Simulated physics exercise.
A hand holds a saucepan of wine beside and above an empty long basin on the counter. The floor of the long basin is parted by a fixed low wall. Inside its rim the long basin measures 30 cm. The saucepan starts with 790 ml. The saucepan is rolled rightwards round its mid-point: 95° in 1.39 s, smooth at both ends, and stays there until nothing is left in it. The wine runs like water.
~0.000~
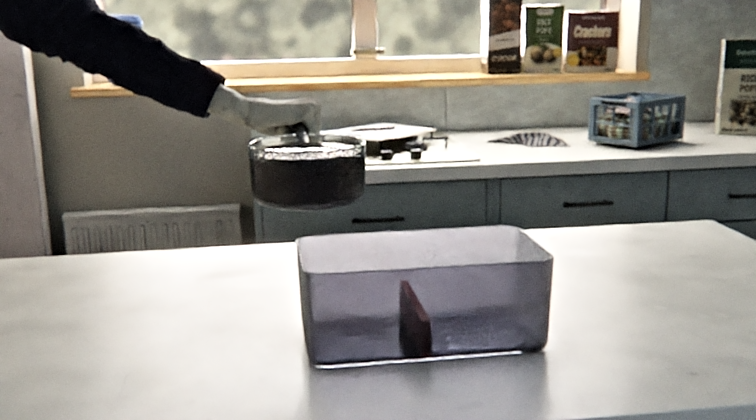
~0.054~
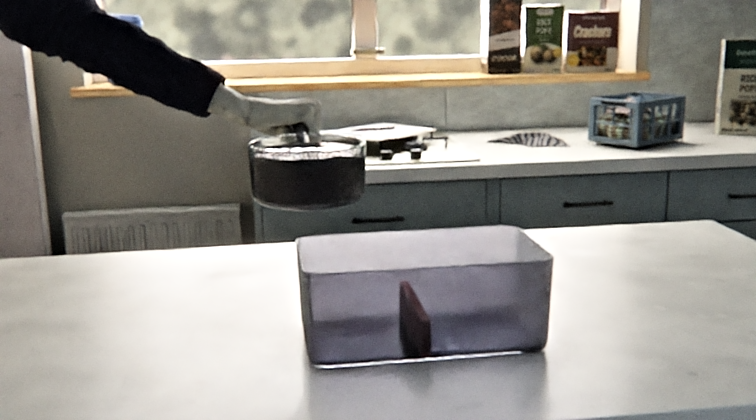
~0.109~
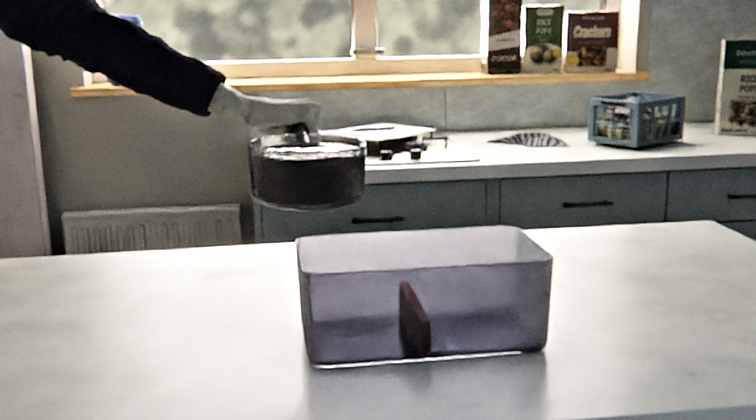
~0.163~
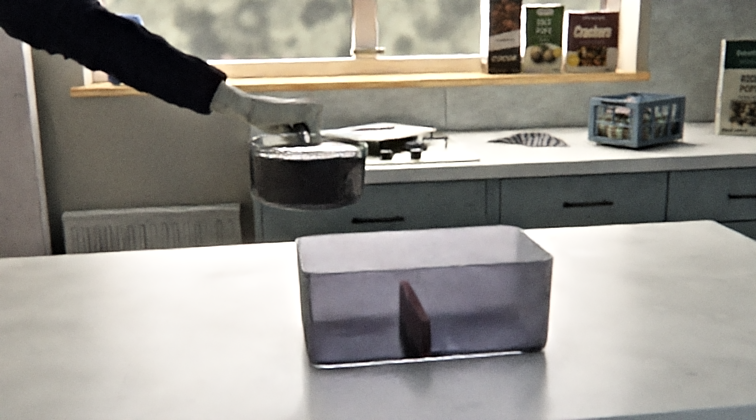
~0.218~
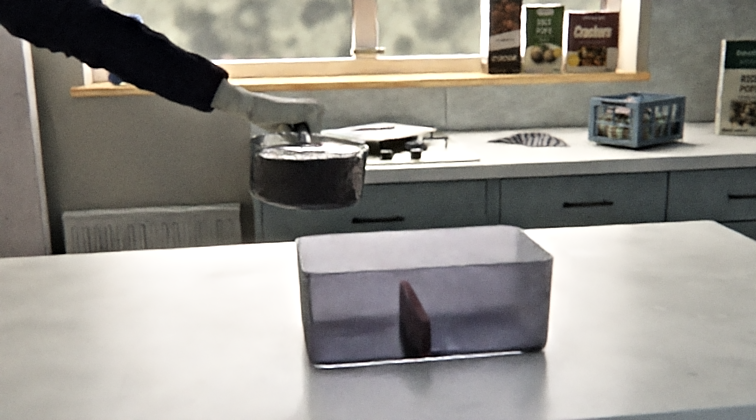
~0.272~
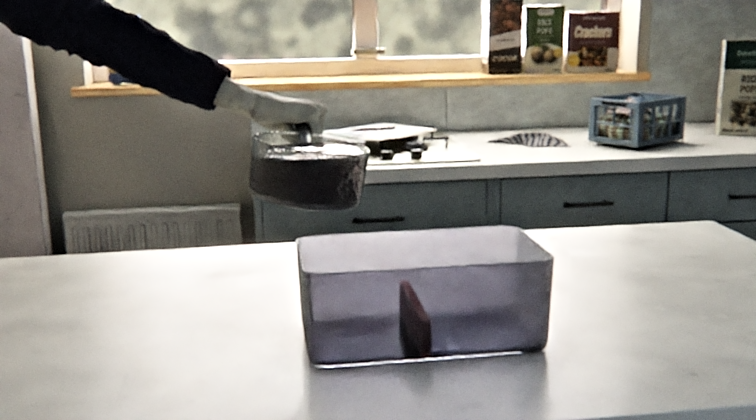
To begin with, a hand in a pale glove and dark sleeve holds a saucepan of dark liquid level, above and to the left of a long see-through basin with a low dividing wall. The saucepan then tilts slightly rightwards, while the basin stays still on the counter.
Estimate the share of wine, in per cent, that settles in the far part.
About 55 per cent.
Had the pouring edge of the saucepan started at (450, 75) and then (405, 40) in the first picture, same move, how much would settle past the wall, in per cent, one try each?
In turn about 80 and 95 per cent.
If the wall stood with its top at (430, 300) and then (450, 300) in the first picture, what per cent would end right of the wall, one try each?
In turn about 30 and 0 per cent.
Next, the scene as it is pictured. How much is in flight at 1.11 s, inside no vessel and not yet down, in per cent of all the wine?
Near 7 in a hundred.
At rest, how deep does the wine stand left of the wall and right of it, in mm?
Some 16 mm on the left and 18 mm on the right.
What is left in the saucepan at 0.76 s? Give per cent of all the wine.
Near 62 in a hundred.
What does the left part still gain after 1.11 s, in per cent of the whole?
Near 22 in a hundred.
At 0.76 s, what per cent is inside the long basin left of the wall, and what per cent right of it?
Near 5 on the left, 10 on the right.
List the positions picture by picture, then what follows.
The first picture shows tilt 0°; pouring edge (364, 143); surface from (251, 153) to (362, 149); the long basin's rim runs from (300, 256) to (535, 243); the wall's top is at (414, 300).
The second picture shows tilt 0°; pouring edge (364, 143); surface from (251, 154) to (362, 149).
The third picture shows tilt 1°; pouring edge (364, 144); surface from (251, 153) to (361, 150).
The fourth picture shows tilt 3°; pouring edge (365, 146); surface from (253, 152) to (362, 150).
The fifth picture shows tilt 6°; pouring edge (366, 148); surface from (253, 153) to (363, 150).
The sixth picture shows tilt 9°; pouring edge (368, 151); surface from (254, 153) to (365, 150).
After 0.76 s the tilt is 54° and 62 per cent is still to pour, 5 is left of the wall and 10 right of it.
After 1.11 s the tilt is 86° and 15 per cent is still to pour, 23 is left of the wall and 55 right of it.
After 1.49 s the tilt is 95° and 2 per cent is still to pour, 42 is left of the wall and 55 right of it.
After 1.89 s the tilt is 95° and 0 per cent is still to pour, 44 is left of the wall and 55 right of it.
In the end 44 per cent lies left of the wall, 55 right of it and 1 outside.
